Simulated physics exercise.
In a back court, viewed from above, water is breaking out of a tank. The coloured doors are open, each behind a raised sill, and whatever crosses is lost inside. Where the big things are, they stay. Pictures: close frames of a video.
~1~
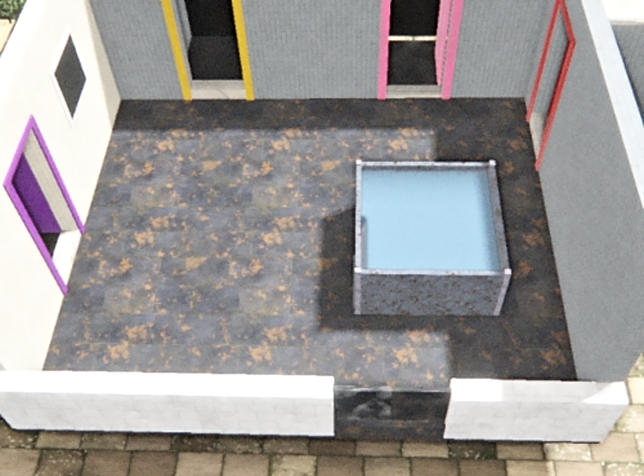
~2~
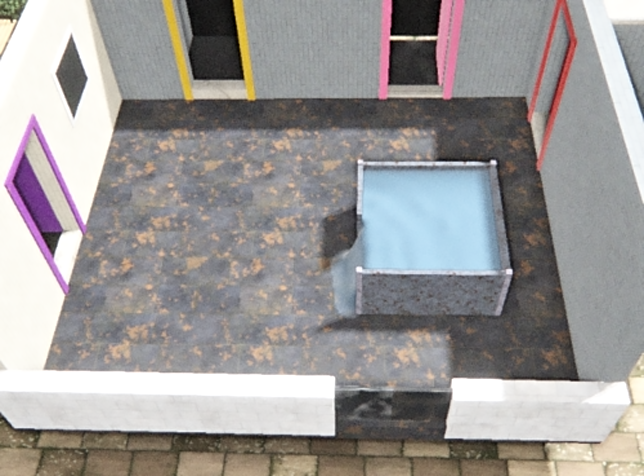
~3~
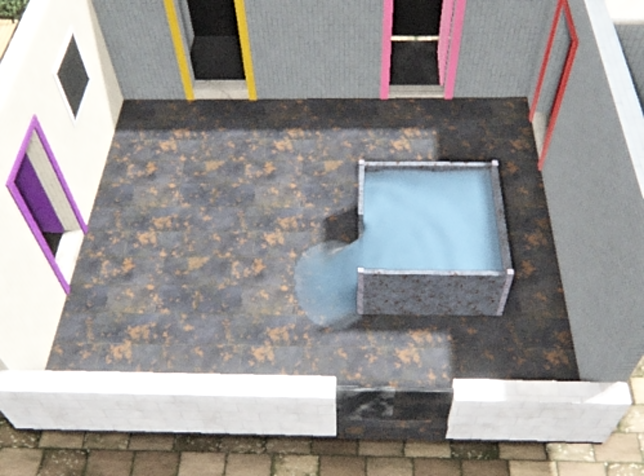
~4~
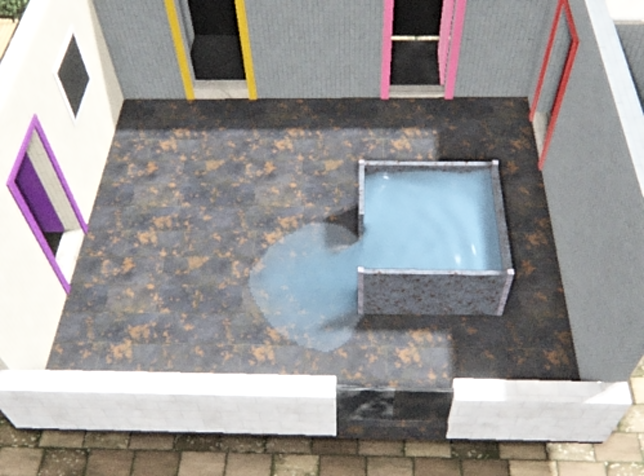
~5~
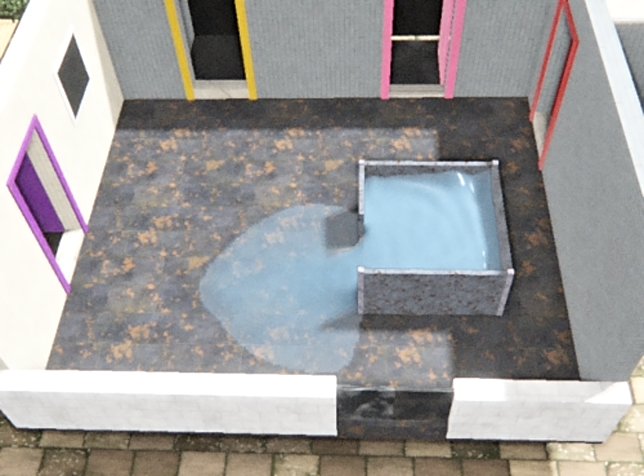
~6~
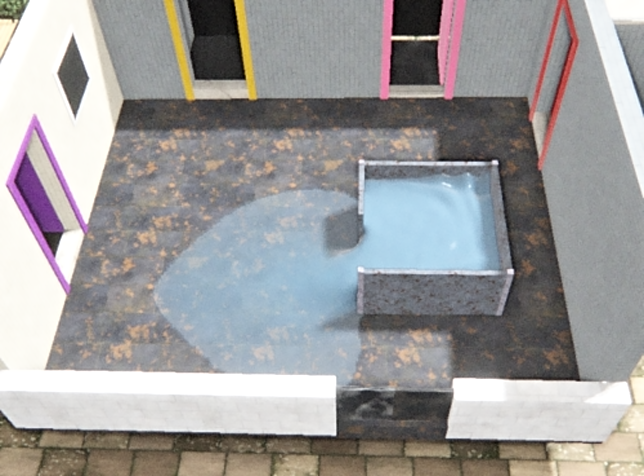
Back court from above, water pouring from a gap in a tank's left side and spreading leftward across the dark mottled floor.
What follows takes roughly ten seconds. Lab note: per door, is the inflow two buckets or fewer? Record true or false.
Pink door true; red door true; purple door false; yellow door true.
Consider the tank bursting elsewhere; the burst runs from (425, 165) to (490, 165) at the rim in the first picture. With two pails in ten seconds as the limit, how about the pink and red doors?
Pink door: Over the line; red door: Over the line.
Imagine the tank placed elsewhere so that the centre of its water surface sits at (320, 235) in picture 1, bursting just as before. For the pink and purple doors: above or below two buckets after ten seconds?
The pink one falls short, the purple one overshoots it.
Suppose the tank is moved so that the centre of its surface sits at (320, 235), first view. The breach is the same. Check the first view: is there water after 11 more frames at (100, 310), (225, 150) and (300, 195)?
Hit, spared, spared.
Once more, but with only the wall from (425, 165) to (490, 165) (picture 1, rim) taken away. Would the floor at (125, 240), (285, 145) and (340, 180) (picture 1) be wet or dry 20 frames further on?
One by one: Unsoaked; waterlogged; unsoaked.
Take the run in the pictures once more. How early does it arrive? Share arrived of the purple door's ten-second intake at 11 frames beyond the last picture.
It works out at roughly 40 percent of the ten-second total.
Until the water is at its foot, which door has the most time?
Answer - the red door.
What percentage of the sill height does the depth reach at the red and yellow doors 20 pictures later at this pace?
Around 0 in a hundred for the first and 20 in a hundred for the second.
A moment on, water covers 40 % of the floor; the pink door not reached, the red door not reached, the purple door under two buckets in, the yellow door not reached.
Next, water covers 45 % of the floor; the pink door not reached, the red door not reached, the purple door over two buckets in, the yellow door not reached.
Then, water covers 50 % of the floor; the pink door not reached, the red door not reached, the purple door far over two buckets in, the yellow door wet at the sill, nothing in.
Later, water covers 65 % of the floor; the pink door wet at the sill, nothing in, the red door not reached, the purple door far over two buckets in, the yellow door wet at the sill, nothing in.
In the end, water covers 100 % of the floor; the pink door wet at the sill, nothing in, the red door wet at the sill, nothing in, the purple door far over two buckets in, the yellow door wet at the sill, nothing in.
